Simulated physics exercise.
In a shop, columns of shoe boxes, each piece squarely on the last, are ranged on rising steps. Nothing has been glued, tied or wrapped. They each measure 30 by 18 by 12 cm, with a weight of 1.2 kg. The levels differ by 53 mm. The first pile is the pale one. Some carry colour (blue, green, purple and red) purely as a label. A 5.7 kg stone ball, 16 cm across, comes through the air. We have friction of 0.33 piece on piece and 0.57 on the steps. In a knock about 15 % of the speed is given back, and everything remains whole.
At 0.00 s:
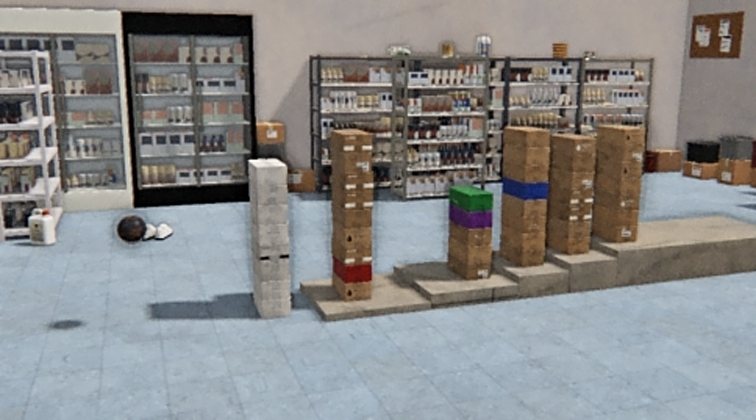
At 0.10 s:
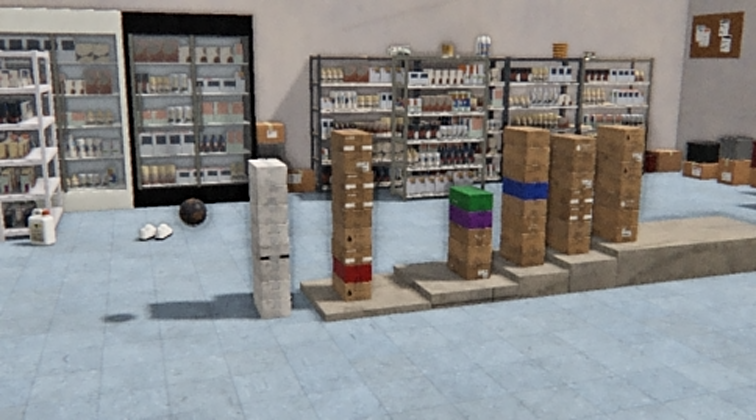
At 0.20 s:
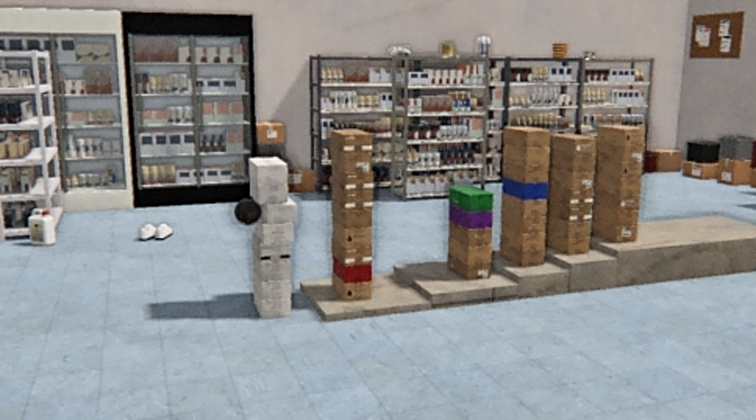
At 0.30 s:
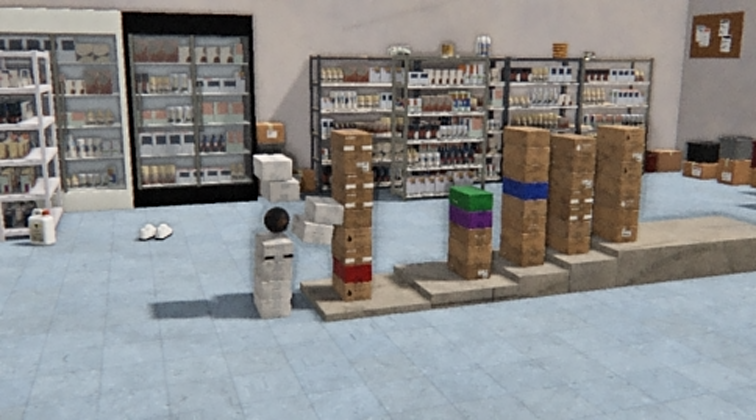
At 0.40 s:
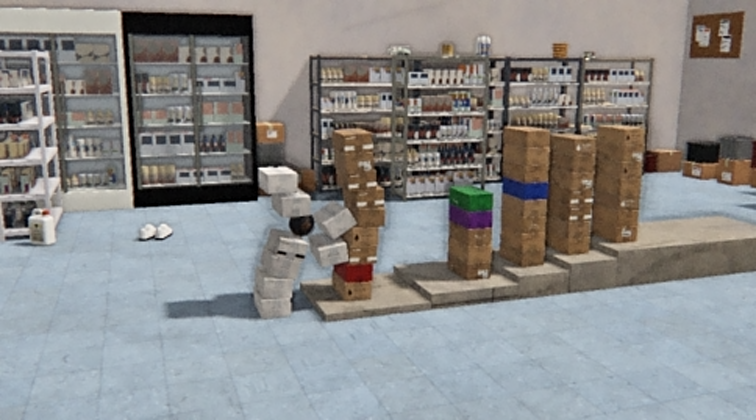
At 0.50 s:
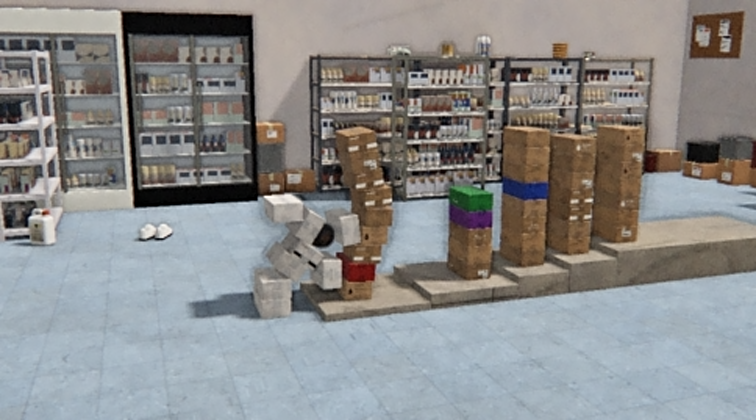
In a shop-like room with stocked shelves and glass-door cabinets, columns of boxes stand in a row, most on low steps. A dark ball flies in from the left and strikes the pale column, knocking its upper boxes apart. It pushes on rightward among them, and the neighbouring brown column bends out of line.
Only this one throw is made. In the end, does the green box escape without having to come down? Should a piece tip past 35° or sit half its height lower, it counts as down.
Yes.
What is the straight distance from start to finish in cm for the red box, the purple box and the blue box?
Net displacement: Red = 35 cm, purple = 0 cm, blue = 0 cm.
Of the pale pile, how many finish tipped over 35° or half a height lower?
That makes 6 in all.
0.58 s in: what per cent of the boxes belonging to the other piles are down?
0 per cent at that moment.
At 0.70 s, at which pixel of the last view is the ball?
Roughly (344, 264).
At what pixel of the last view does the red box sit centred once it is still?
At about (400, 275).
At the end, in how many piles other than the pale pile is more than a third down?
Counted up, you get 1.
Around 0.58 s, 6 of the pale pile down; none of the 36 other boxes down, 9 disturbed; green box unmoved; red box tipped 9°.
Around 0.70 s, 6 of the pale pile down; none of the 36 other boxes down, 9 disturbed; green box unmoved; red box tipped 22°.
Around 0.86 s, 6 of the pale pile down; 8 of the 36 other boxes down; green box unmoved; red box tipped 60°, 7 cm lower.
Around 1.20 s, 6 of the pale pile down; 8 of the 36 other boxes down; green box unmoved; red box on its side.
Finally (2.1 s), 6 of the pale pile down; 8 of the 36 other boxes down; green box unmoved; red box on its side; purple box unmoved. Seen by the last camera, middles, green box near (471, 198), red box near (400, 276).
